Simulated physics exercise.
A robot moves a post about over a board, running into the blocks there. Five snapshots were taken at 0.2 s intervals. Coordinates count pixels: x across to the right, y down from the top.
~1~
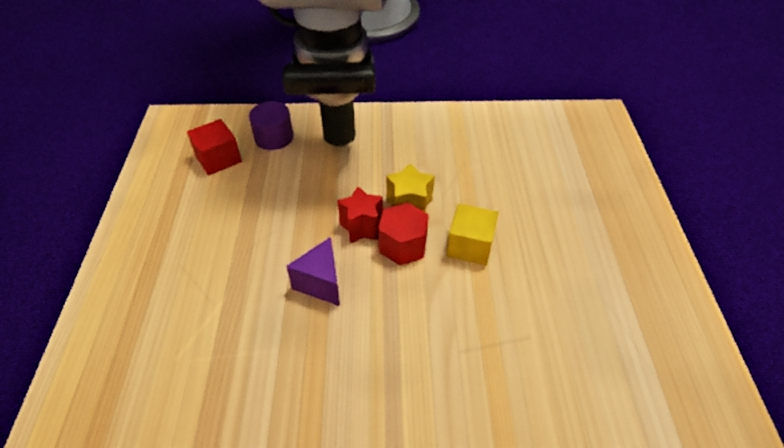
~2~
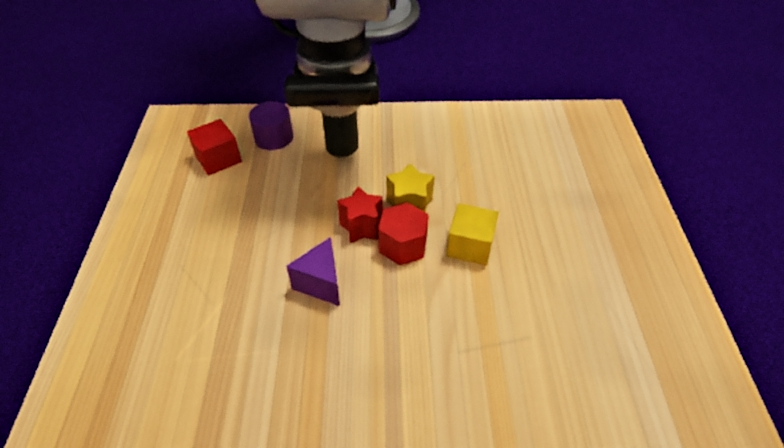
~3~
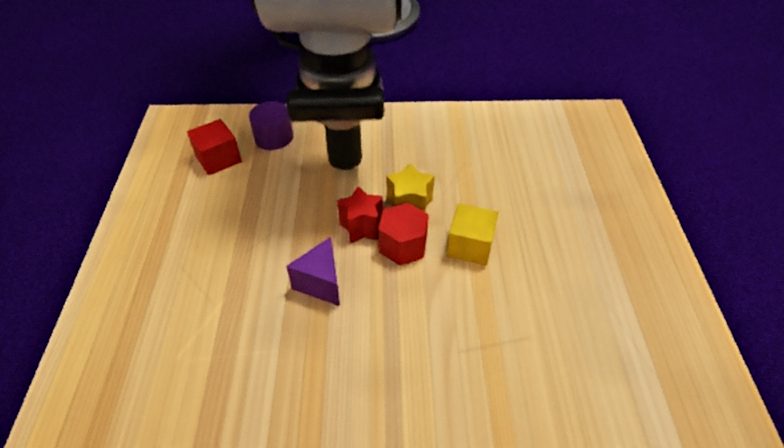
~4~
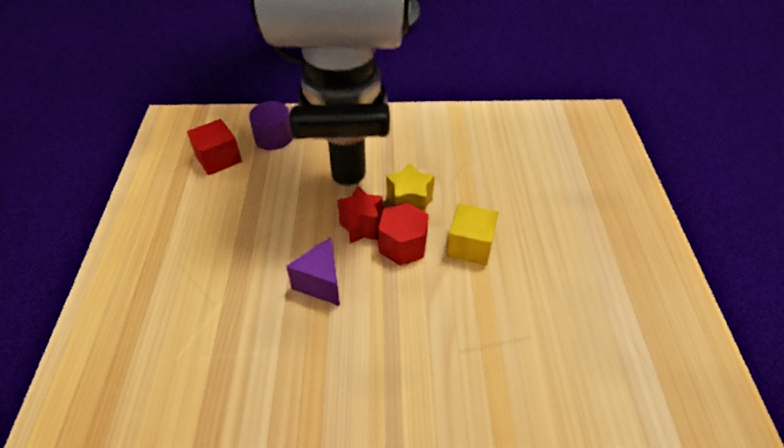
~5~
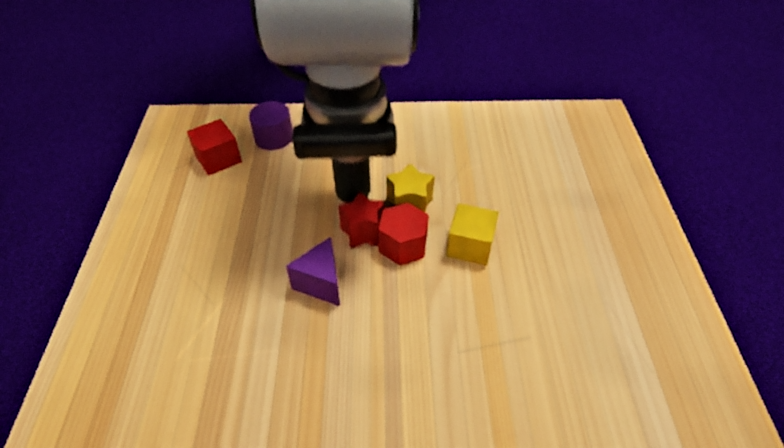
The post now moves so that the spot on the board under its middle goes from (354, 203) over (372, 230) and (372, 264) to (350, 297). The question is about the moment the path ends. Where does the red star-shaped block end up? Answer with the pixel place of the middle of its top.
About (346, 309).
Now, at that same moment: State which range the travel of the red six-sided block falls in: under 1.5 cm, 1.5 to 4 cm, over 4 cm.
Its displacement is between 1.5 and 4 cm.
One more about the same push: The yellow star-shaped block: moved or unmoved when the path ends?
That block will keep its spot.
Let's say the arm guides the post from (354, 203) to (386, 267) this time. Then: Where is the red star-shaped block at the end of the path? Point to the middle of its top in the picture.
Around pixel (367, 271).
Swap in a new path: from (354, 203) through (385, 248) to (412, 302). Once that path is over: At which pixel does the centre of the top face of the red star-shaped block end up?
The answer is (367, 272).
On the path given first. One third of the way, post at (372, 218); red star-shaped block at (366, 237), turned 40° clockwise; red six-sided block at (418, 238), turned 50° anticlockwise.
Two thirds of the way, post at (371, 252); red star-shaped block at (362, 271), turned 55° clockwise; red six-sided block at (418, 238), turned 50° anticlockwise.
At the end, post at (349, 285); purple triangle at (312, 266), turned 25° clockwise; red star-shaped block at (346, 309), turned 45° clockwise; red six-sided block at (418, 238), turned 50° anticlockwise; yellow star-shaped block still.
